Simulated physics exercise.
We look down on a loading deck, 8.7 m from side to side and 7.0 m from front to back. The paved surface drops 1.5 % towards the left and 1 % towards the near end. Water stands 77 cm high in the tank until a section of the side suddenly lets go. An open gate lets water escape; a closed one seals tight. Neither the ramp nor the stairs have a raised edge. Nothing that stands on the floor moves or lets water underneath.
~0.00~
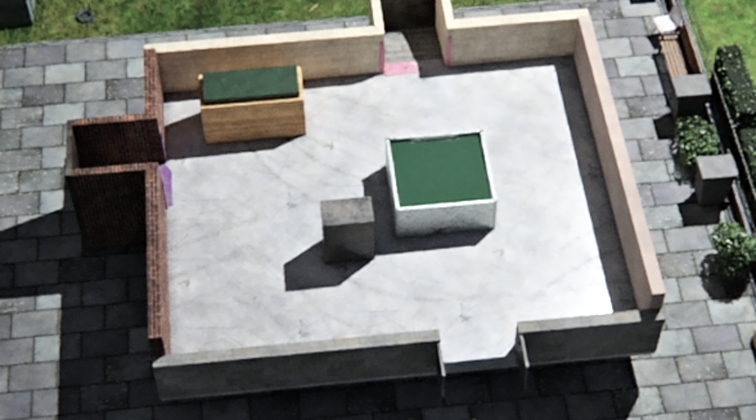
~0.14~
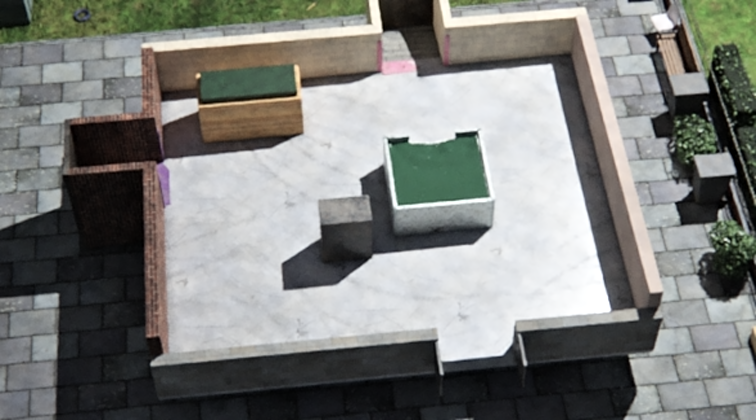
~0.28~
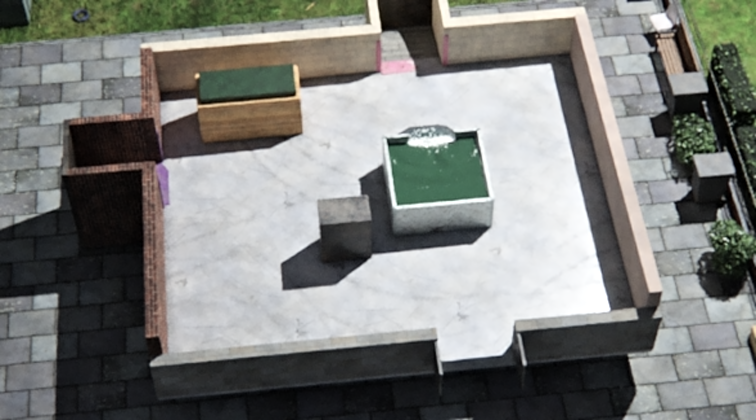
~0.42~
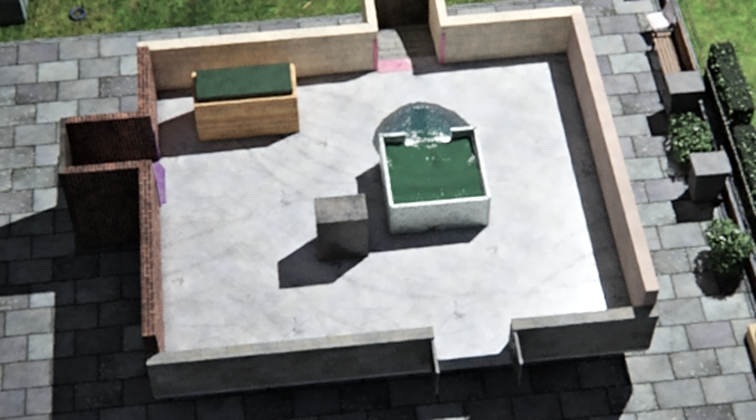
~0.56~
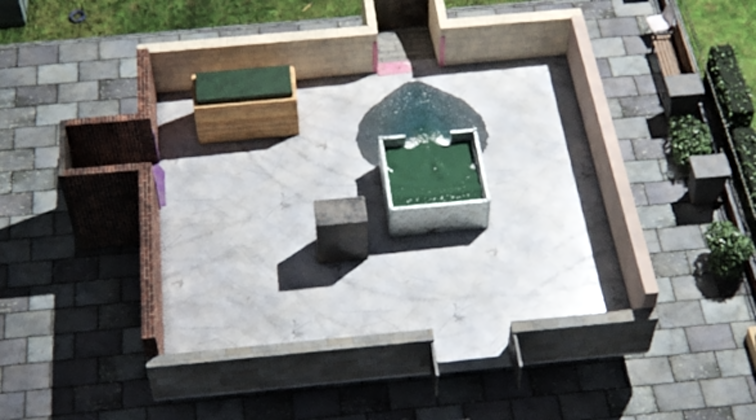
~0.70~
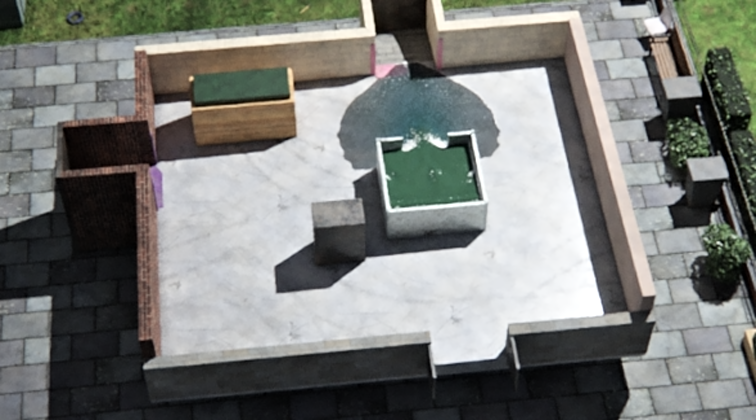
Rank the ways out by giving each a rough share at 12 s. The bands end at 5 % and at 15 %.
The gate takes not even 5 %; the flight of stairs down (marked purple) takes less than 5 %; the basement ramp (marked pink) takes above 15 %.
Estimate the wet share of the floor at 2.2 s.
Some 20 per cent of it.
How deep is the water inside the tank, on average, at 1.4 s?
Roughly 49 cm on average.
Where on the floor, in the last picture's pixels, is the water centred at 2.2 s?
Near (421, 160).
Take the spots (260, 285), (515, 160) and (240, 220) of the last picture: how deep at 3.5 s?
In that order: 0, 0 and 0 cm.
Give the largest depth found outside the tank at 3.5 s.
Roughly 27 cm.
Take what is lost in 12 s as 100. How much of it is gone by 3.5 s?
Some 50 per cent by then.
After 1.4 s water covers 15 % of the floor and is deepest (42 cm) near (427, 160); gone so far, the gate 0 %, the flight of stairs down (marked purple) 0 %, the basement ramp (marked pink) 5 %.
After 2.2 s water covers 20 % of the floor and is deepest (28 cm) near (427, 160); gone so far, the gate 0 %, the flight of stairs down (marked purple) 0 %, the basement ramp (marked pink) 12 %.
After 3.5 s water covers 25 % of the floor and is deepest (27 cm) near (155, 98); gone so far, the gate 0 %, the flight of stairs down (marked purple) 0 %, the basement ramp (marked pink) 20 %.
After 7.0 s water covers 65 % of the floor and is deepest (12 cm) near (155, 104); gone so far, the gate 0 %, the flight of stairs down (marked purple) 1 %, the basement ramp (marked pink) 30 %.
After 12.0 s water covers 70 % of the floor and is deepest (9 cm) near (163, 381); gone so far, the gate 2 %, the flight of stairs down (marked purple) 2 %, the basement ramp (marked pink) 35 %.
